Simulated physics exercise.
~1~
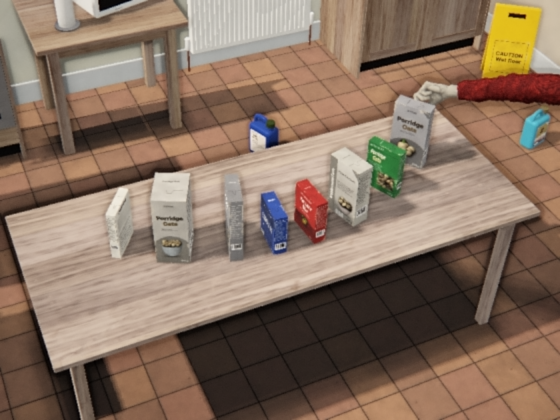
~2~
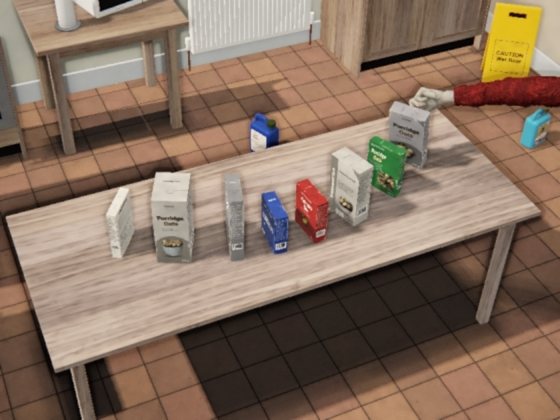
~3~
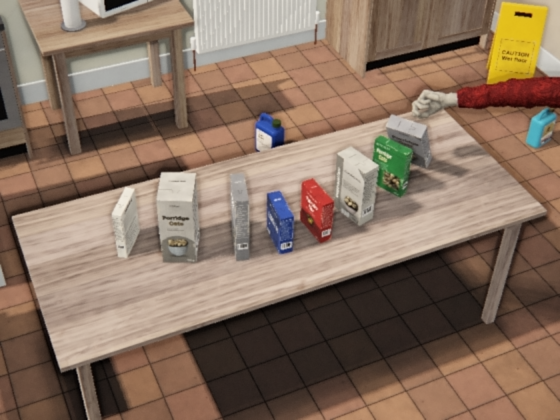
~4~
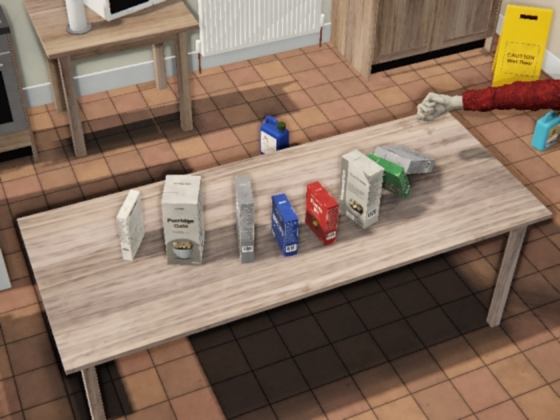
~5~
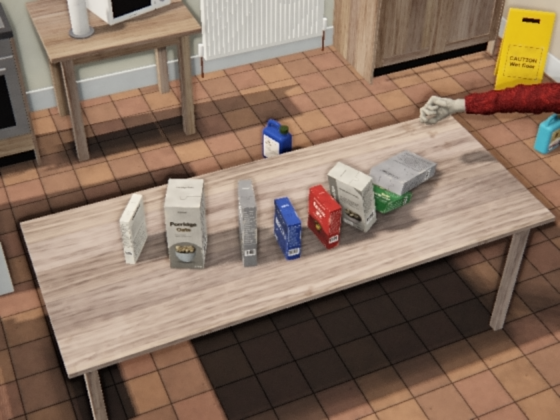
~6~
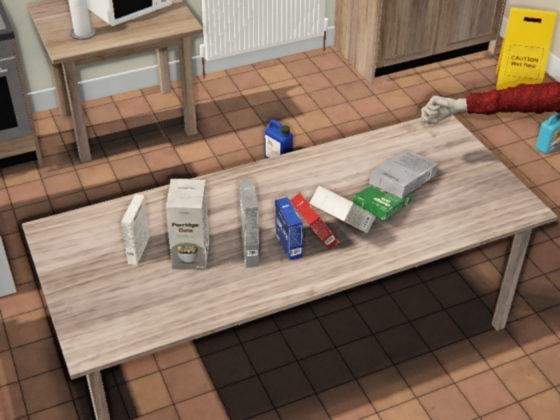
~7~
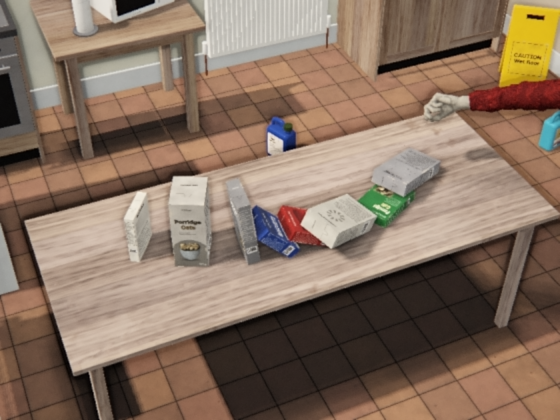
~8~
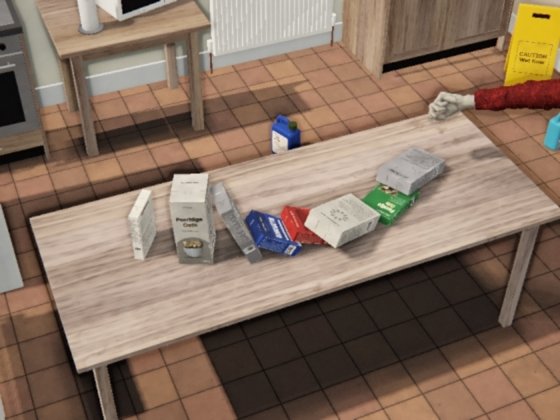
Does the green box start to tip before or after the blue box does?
The green box starts to tip before the blue box. The blue one stays upright until the pale and red boxes between them have gone over.
